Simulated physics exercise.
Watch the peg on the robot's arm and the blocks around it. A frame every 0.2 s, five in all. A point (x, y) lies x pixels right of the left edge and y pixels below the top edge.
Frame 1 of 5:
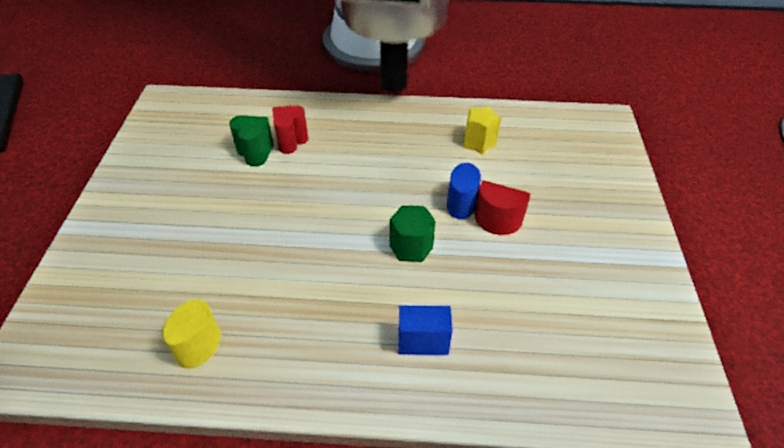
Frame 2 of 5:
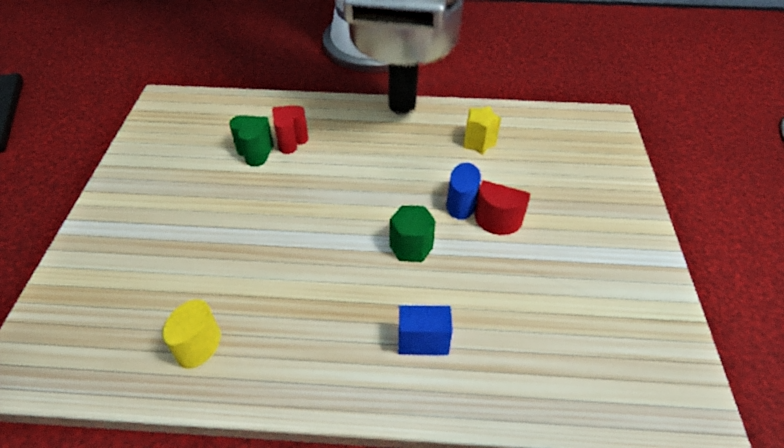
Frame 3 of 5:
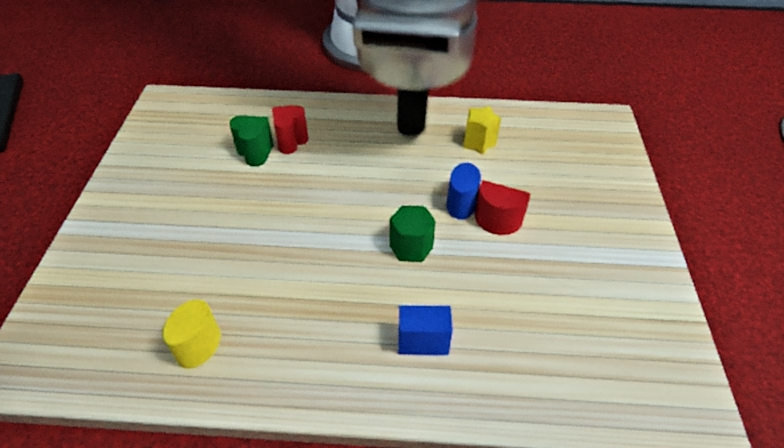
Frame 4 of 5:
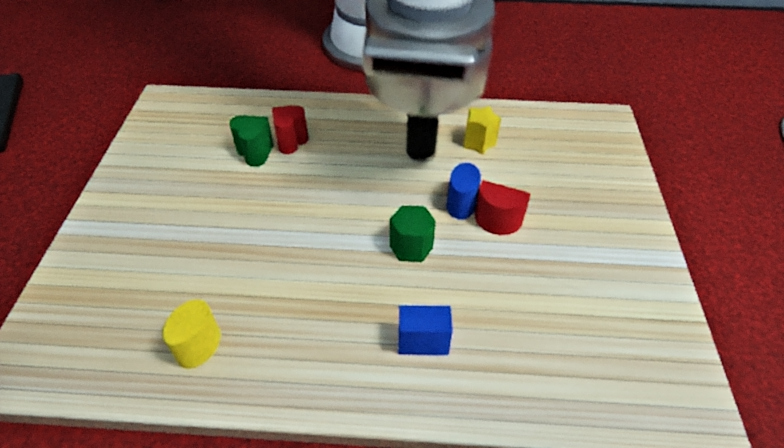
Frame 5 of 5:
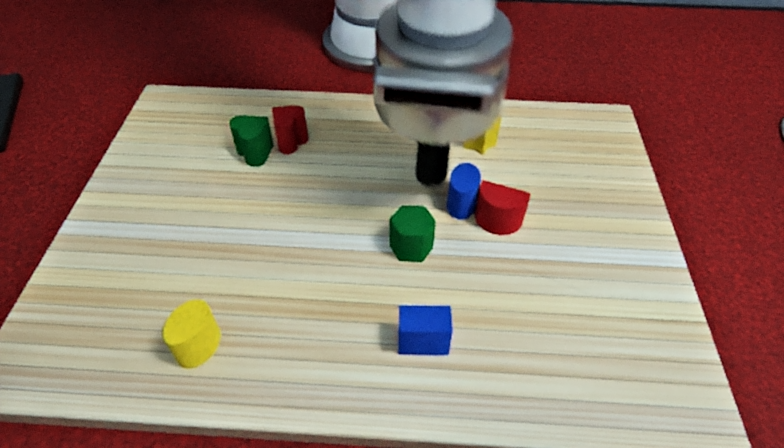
A robot arm with a dark peg moved from the far edge of a wooden board toward the viewer and slightly right, nearing the blue oval block, while the colored blocks all stayed still.
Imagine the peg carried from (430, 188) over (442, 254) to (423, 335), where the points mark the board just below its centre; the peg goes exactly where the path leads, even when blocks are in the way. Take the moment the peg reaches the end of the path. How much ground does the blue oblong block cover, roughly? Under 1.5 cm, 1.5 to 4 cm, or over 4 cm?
I'd go with 1.5 to 4 cm for this block.
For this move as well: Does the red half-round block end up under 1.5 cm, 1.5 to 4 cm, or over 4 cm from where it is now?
Under 1.5 cm.
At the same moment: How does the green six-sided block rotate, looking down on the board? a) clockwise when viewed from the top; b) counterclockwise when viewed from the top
I choose a.
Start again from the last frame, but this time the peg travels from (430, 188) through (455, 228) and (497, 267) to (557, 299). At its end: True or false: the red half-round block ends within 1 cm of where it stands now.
False.
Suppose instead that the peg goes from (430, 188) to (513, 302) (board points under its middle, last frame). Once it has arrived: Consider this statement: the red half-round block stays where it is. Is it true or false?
False.
The first path, step by step. One third of the way, peg (442, 219); blue oval block (472, 180), turned 20° anticlockwise; red half-round block (510, 196).
Two thirds of the way, peg (441, 270); green six-sided block (406, 227), turned 30° clockwise; blue oval block (472, 180), turned 20° anticlockwise; red half-round block (510, 196).
At the end, peg (424, 325); green six-sided block (406, 227), turned 30° clockwise; blue oblong block (418, 342); blue oval block (472, 180), turned 20° anticlockwise; red half-round block (510, 196).
